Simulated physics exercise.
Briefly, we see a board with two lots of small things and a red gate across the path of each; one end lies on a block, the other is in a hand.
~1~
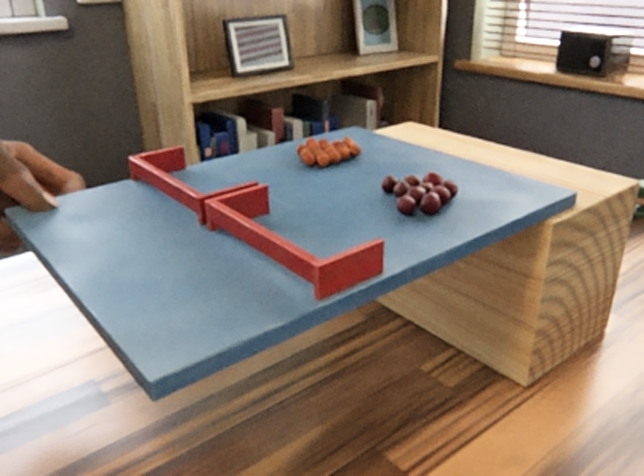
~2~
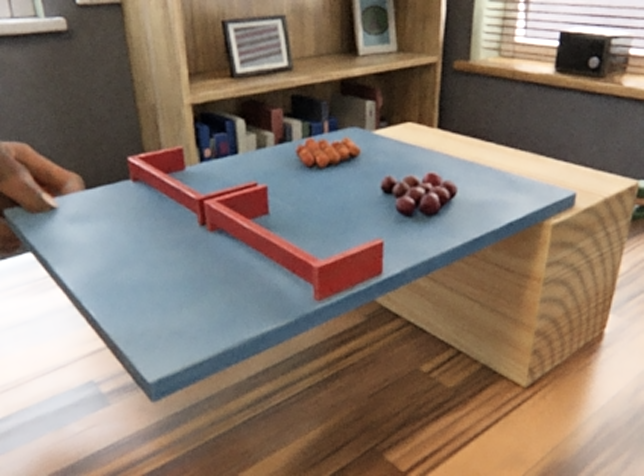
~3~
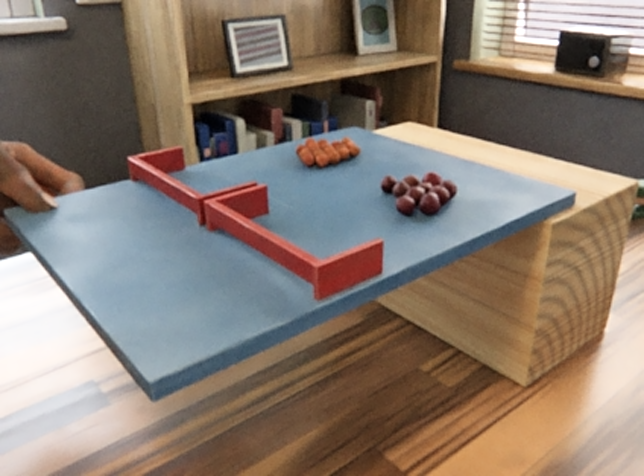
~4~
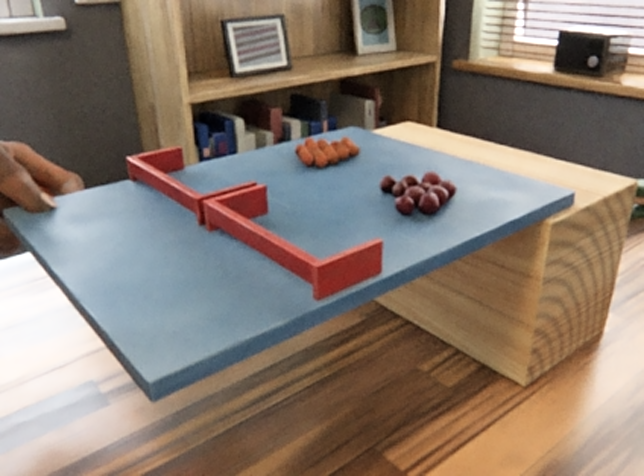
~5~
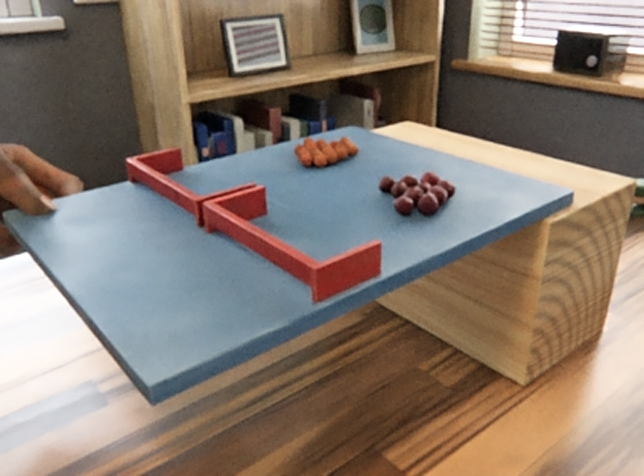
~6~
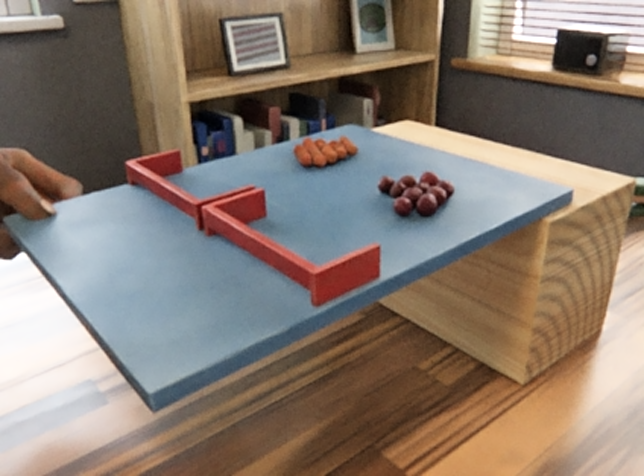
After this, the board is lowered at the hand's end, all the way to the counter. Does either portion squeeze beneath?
Outcome: The nearer portion is going to get hung up. The farther portion is going to get hung up.
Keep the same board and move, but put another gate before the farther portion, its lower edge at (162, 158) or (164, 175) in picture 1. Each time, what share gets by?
I'd say some 100 in a hundred the first time, then 100 in a hundred.
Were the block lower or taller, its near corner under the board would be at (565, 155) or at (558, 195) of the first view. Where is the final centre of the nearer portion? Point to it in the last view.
Case 1 at (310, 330), case 2 at (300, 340).
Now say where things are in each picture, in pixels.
Held end of the board at (163, 372), level; block at (458, 233), nearly half as high as the board is long; nearer portion at (425, 191), a few dried cherries; farther portion at (331, 153), a few clay pellets; nearer gate at (260, 238), its slot lower than a piece; farther gate at (165, 183), its slot lower than a piece, in the first frame.
Held end of the board at (162, 373), level; farther portion at (330, 154), in the second frame.
Held end of the board at (162, 373), level; nearer portion at (424, 191), in the third frame.
Held end of the board at (162, 373), level; farther portion at (329, 153), in the fourth frame.
Held end of the board at (161, 377), level; nearer portion at (422, 191), in the fifth frame.
Held end of the board at (162, 383), down by 1°; block at (455, 231); nearer portion at (422, 191), not moving; farther portion at (327, 153), not moving; nearer gate at (256, 244); farther gate at (162, 188), in the sixth frame.
Then, 0.75 s past the last view, board sloping at 16°; nearer portion on its way down; farther portion on its way down.
Then, 1.41 s past the last view, board sloping at 29°; nearer portion has reached its gate; farther portion has reached its gate.
Then, 1.98 s past the last view, board resting at 30°; nearer portion has reached its gate; farther portion has reached its gate.
Finally, board resting at 30°; nearer portion gathered behind its gate; farther portion gathered behind its gate.
